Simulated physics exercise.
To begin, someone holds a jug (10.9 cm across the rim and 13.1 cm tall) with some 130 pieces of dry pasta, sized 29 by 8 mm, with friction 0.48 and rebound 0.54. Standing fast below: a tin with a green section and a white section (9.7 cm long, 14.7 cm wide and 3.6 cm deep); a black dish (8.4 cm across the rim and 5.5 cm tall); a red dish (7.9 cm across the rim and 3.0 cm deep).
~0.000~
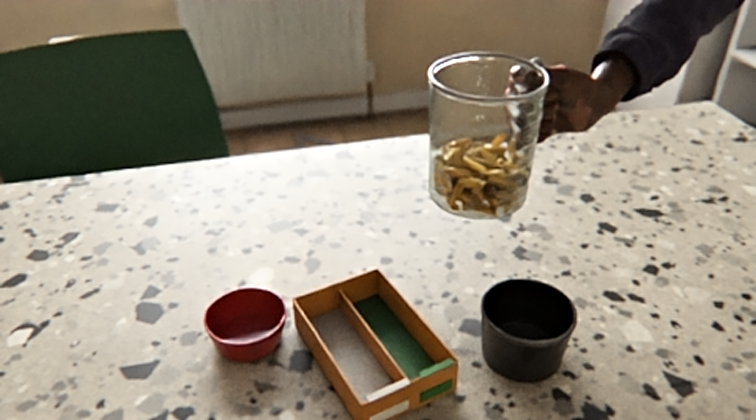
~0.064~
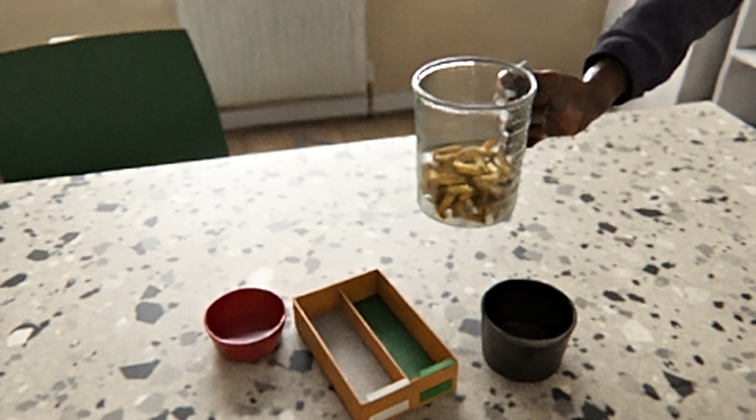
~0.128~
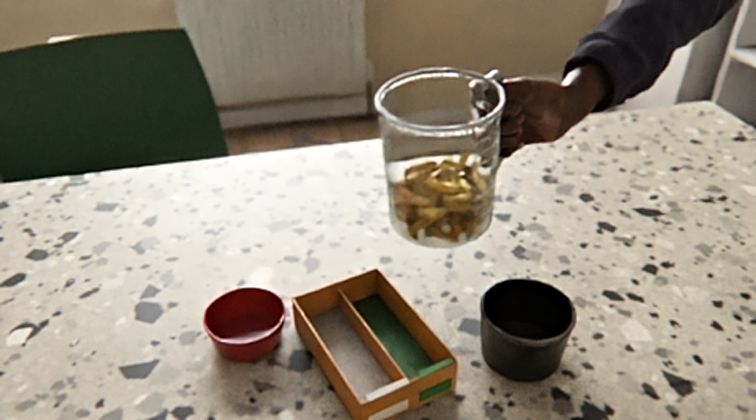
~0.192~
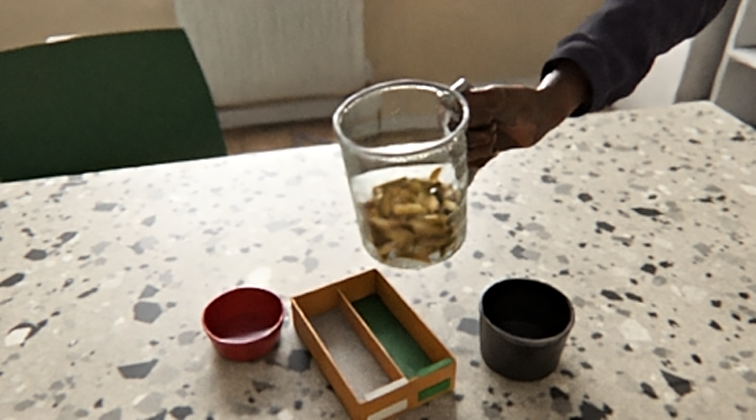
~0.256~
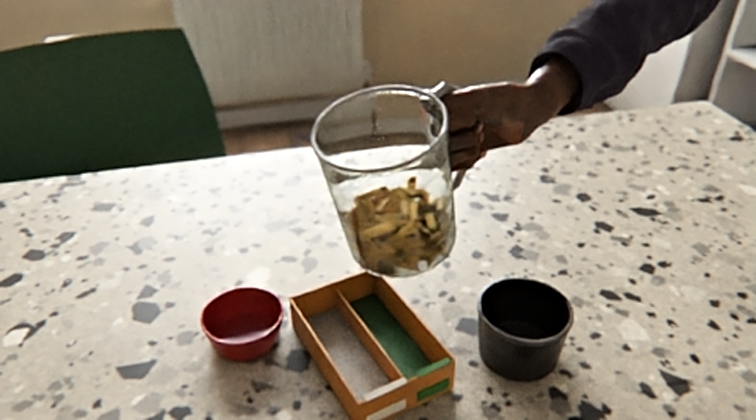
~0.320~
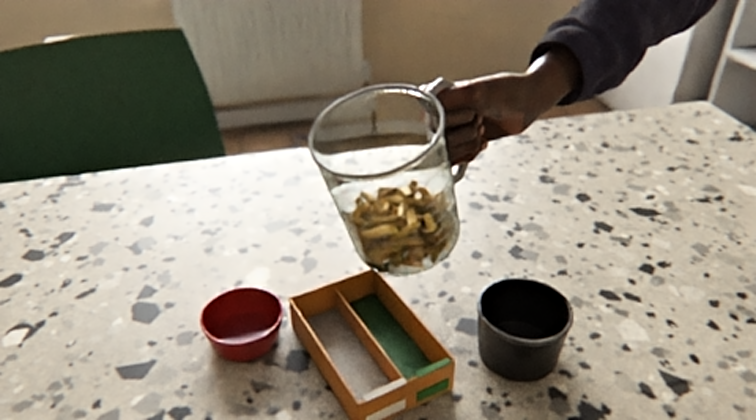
To begin with, a hand holds a clear glass jug of dry pasta upright above a speckled table set with a red dish, a divided tin and a black dish. The hand moves the jug left and down toward the viewer, gradually tilting it to the left, with the pasta still inside.
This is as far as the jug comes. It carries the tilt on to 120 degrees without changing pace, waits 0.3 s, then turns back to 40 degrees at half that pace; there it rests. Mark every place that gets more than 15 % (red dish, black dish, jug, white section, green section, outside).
Red dish below, black dish below, jug below, white section above, green section below, outside above.
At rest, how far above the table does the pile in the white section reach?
5.0 cm.
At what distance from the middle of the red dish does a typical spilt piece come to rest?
Roughly 12 cm from the centre.
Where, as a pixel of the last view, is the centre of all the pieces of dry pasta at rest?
Roughly (337, 354).
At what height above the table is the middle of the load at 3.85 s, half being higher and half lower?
The answer is about 2 centimetres.
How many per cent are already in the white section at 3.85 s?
Near 75 per cent so far.
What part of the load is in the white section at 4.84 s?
Some 75 in a hundred at that moment.
After 1.68 s, tilt 109 degrees; jug 100 %; middle of all pieces near (419, 163).
Then, at 2.81 s, tilt 101 degrees; white section 75 %, outside 20 %; middle of all pieces near (324, 359).
After 3.85 s, tilt 66 degrees; white section 75 %, outside 20 %; middle of all pieces near (323, 357).
Then, at 4.84 s, tilt 40 degrees; white section 75 %, outside 20 %; middle of all pieces near (323, 356).
At rest (5.1 s), red dish 0 %, black dish 0 %, jug 0 %, white section 75 %, green section 0 %, outside 20 %.
